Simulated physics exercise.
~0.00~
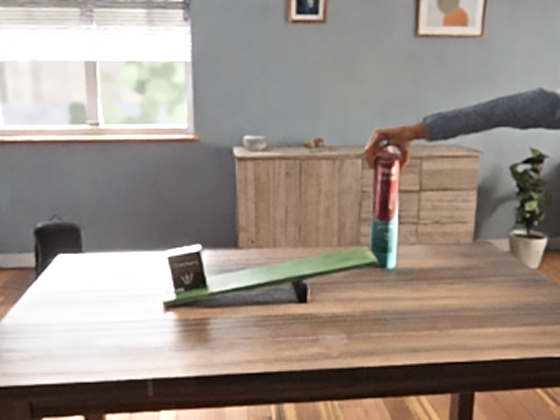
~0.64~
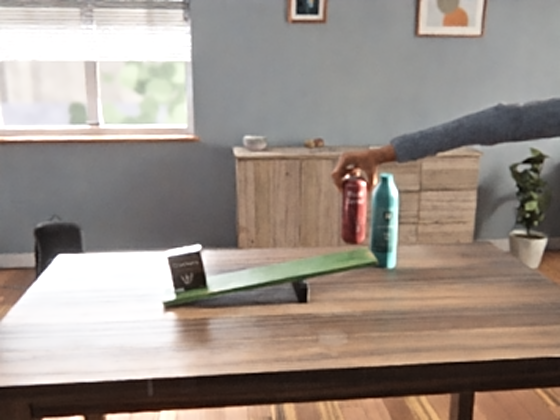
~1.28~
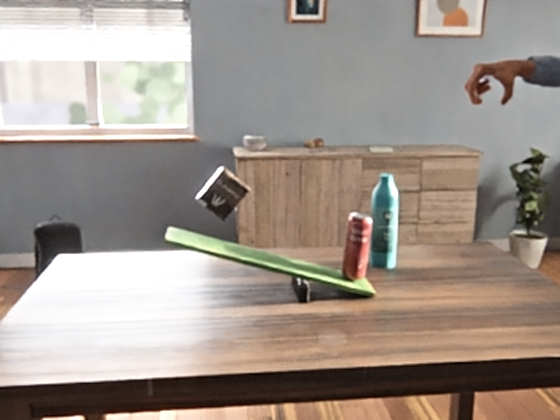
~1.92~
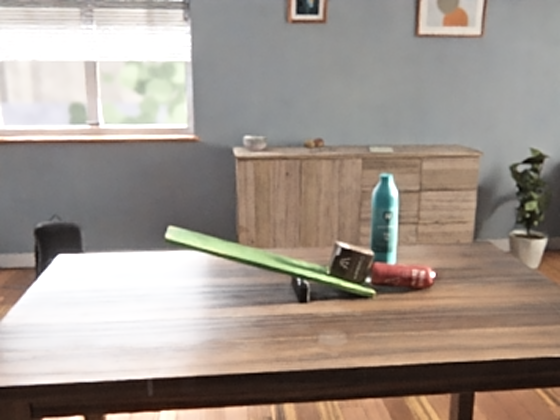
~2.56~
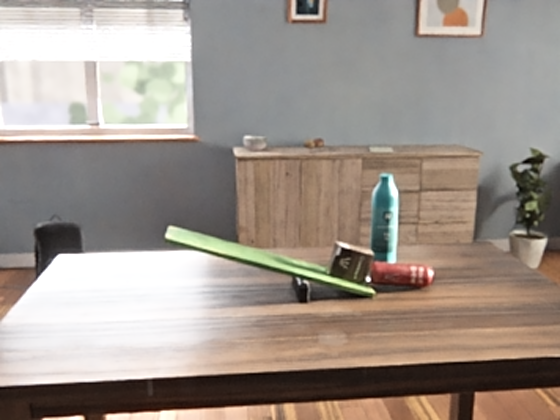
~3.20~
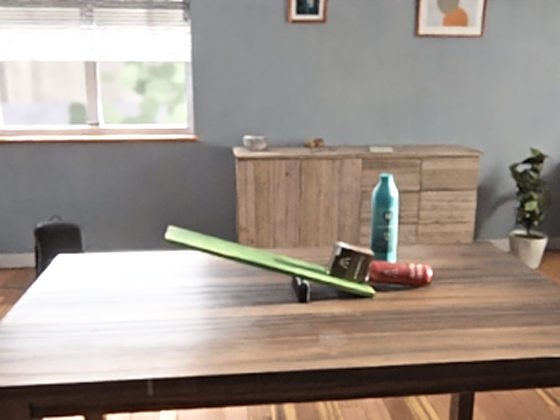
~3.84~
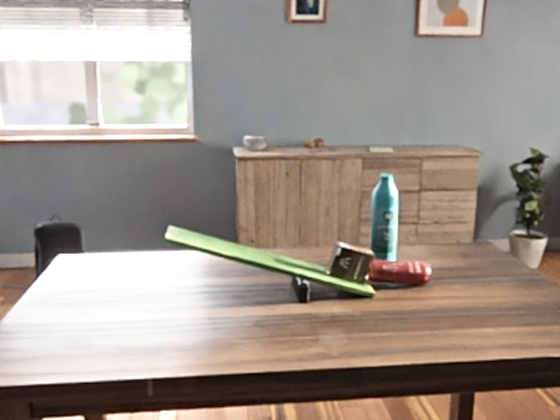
A green plank lies tilted like a seesaw across a small dark block on a wooden table, seen from the front in a grey-walled room with a window at left and a wooden cabinet behind. A dark packet leans at its lowered left end, and a turquoise bottle stands near the raised right end. A hand holding a red can moves it left and down over that end, then lets go and draws back. The plank tips the other way, tossing the packet up and rightward. The can topples, and both end lying at the lowered right end, the bottle still upright.
